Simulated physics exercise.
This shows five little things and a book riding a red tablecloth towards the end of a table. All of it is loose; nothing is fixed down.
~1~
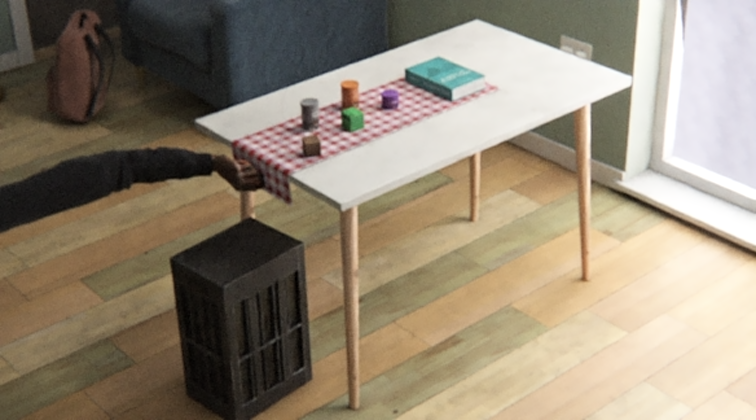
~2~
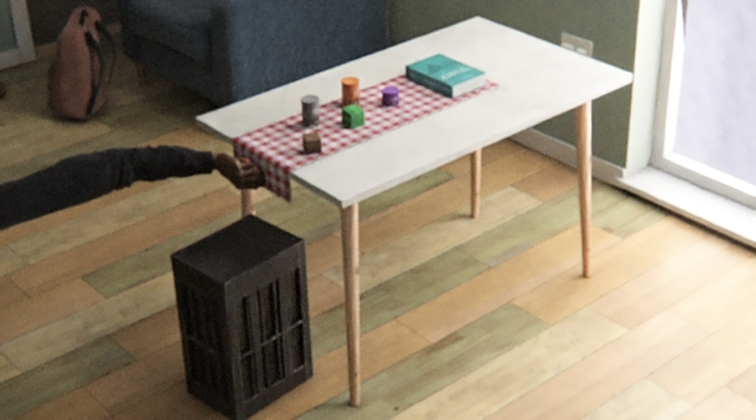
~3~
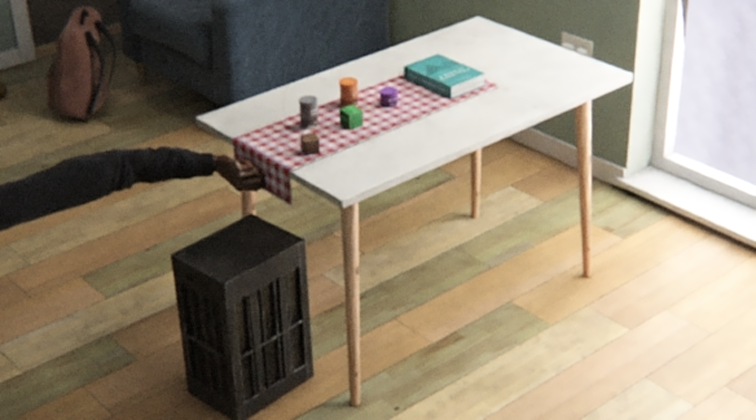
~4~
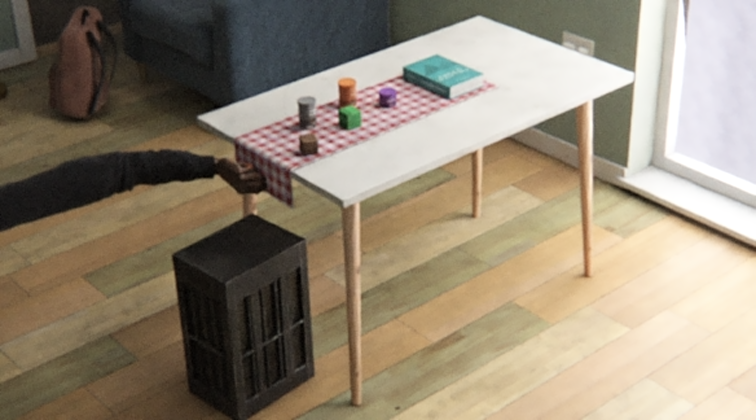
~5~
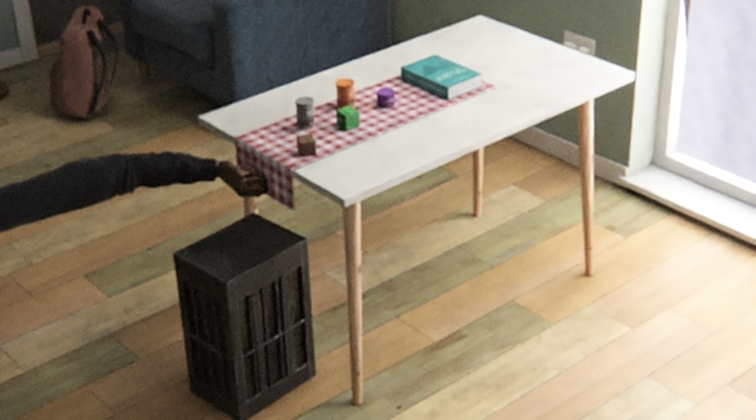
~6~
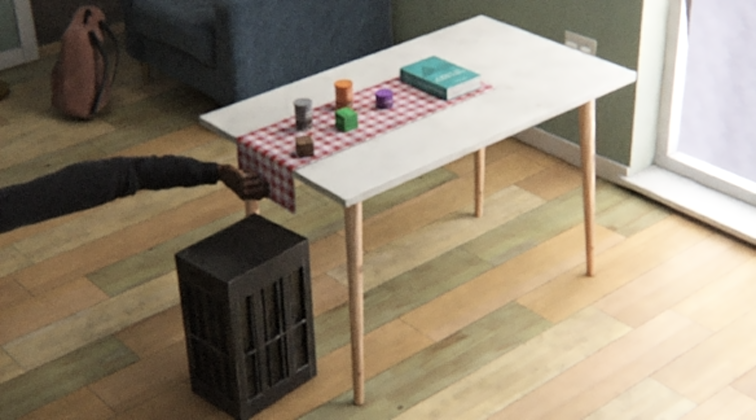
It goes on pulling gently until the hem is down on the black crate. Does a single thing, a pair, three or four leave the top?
I predict that one object will leave the top.
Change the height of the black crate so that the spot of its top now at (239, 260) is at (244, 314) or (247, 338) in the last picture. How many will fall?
The numbers are 3 and 4.
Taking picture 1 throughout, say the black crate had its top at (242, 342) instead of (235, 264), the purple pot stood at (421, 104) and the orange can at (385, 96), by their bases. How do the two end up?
In the end the purple pot rides it out; meanwhile the orange can rides it out.
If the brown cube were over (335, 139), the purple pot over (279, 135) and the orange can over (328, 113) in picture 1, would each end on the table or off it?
Brown cube safe, purple pot lost, orange can safe.
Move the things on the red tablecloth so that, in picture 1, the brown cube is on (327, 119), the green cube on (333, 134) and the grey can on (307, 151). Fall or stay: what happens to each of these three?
You'd see the brown cube hang on, the green cube hang on and the grey can go down.
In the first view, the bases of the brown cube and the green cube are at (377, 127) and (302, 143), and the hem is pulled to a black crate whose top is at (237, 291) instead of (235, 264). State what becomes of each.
Brown cube: Safe; green cube: Lost.
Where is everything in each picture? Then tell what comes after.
The first picture shows hem (292, 206); brown cube (311, 139); grey can (309, 101); green cube (352, 112); orange can (350, 83); purple pot (390, 93); top of the crate (235, 264).
The second picture shows hem (292, 204); brown cube (312, 136).
The third picture shows hem (292, 207); grey can (308, 99).
The fourth picture shows hem (294, 209); green cube (349, 110); top of the crate (237, 261).
The fifth picture shows hem (295, 212); orange can (345, 82).
The sixth picture shows hem (296, 215); brown cube (304, 139); grey can (303, 101); green cube (346, 112); orange can (344, 83); purple pot (384, 92).
Soon after, hem on the crate; brown cube gone.
In the end, hem on the crate; brown cube gone. It carries off one.
